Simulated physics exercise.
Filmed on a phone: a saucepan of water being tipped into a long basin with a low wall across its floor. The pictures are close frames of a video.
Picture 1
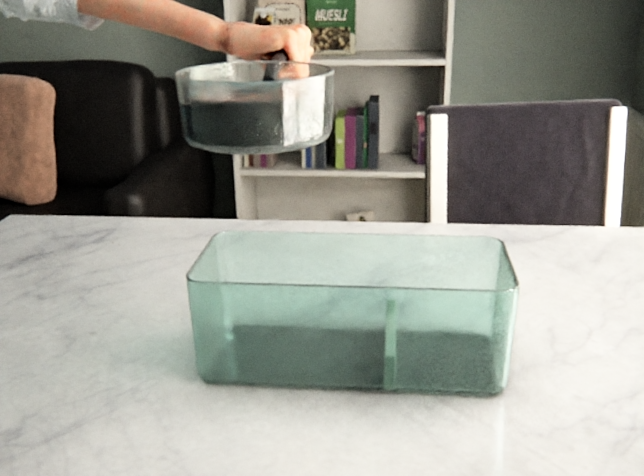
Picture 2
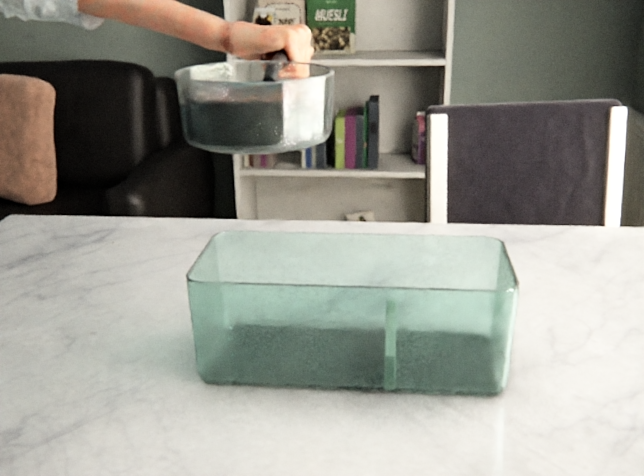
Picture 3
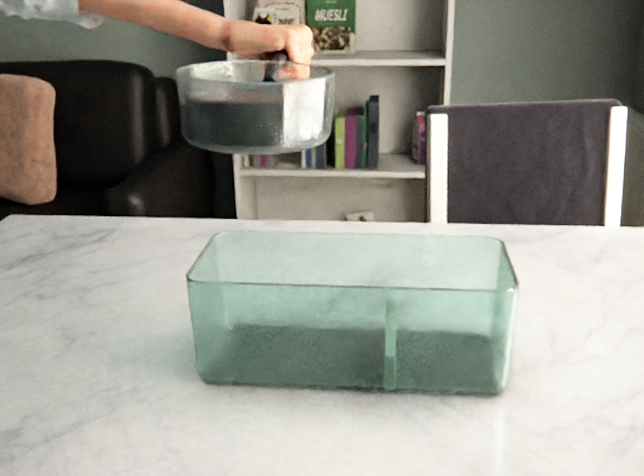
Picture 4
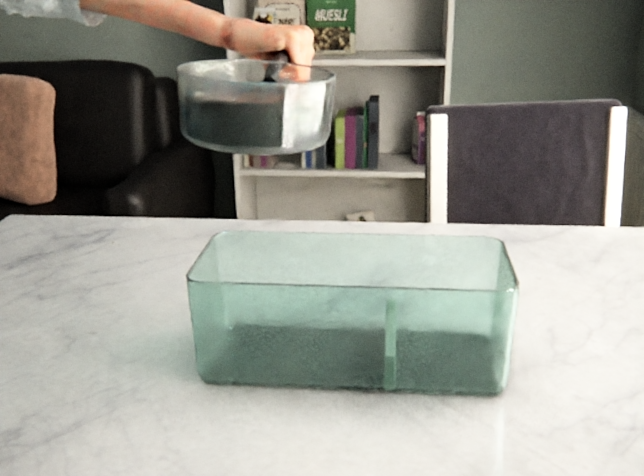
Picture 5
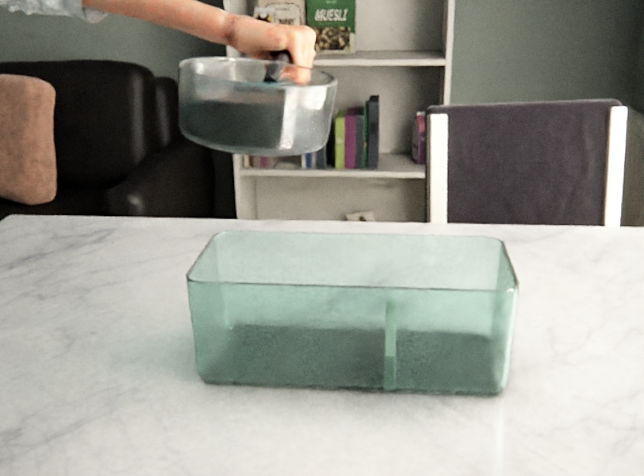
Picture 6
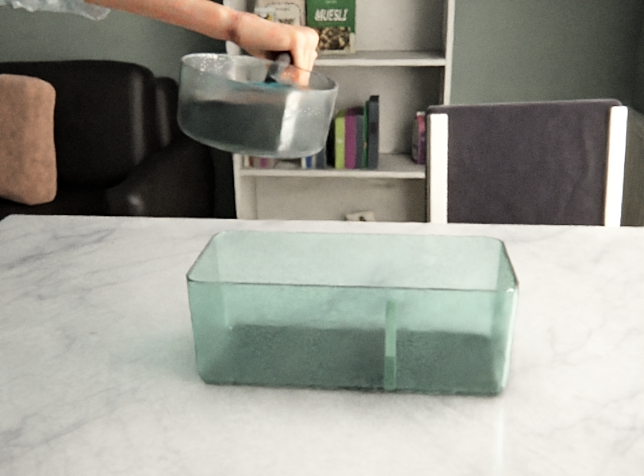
Above a pale marble table, a hand held a clear pan of water over a long green glass basin with a low wall inside, keeping it level at first, then slowly tilting it slightly rightward.
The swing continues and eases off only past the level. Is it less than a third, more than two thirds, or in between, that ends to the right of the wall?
The share right of the wall is from a third to two thirds.
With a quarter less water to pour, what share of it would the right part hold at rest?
Close to 35 per cent.
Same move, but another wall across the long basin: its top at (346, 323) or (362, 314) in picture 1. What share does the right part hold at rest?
In turn 90 and 75 in a hundred.
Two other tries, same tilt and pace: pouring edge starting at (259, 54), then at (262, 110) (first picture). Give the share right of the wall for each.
In turn 10 and 10 in a hundred.
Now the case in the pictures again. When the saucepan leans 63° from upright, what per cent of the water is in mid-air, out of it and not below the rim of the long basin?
Close to 35 per cent.
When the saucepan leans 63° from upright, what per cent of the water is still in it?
Some 60 per cent.
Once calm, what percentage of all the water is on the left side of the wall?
Near 50 %.
A moment on, the tilt is 63° and 60 per cent is still to pour, 3 is left of the wall and 2 right of it.
Next, the tilt is 91° and 15 per cent is still to pour, 23 is left of the wall and 49 right of it.
Then the tilt is 93° and 3 per cent is still to pour, 44 is left of the wall and 49 right of it.
Later the tilt is 93° and 1 per cent is still to pour, 48 is left of the wall and 50 right of it.
Finally, 49 per cent lies left of the wall, 50 right of it and 1 outside.
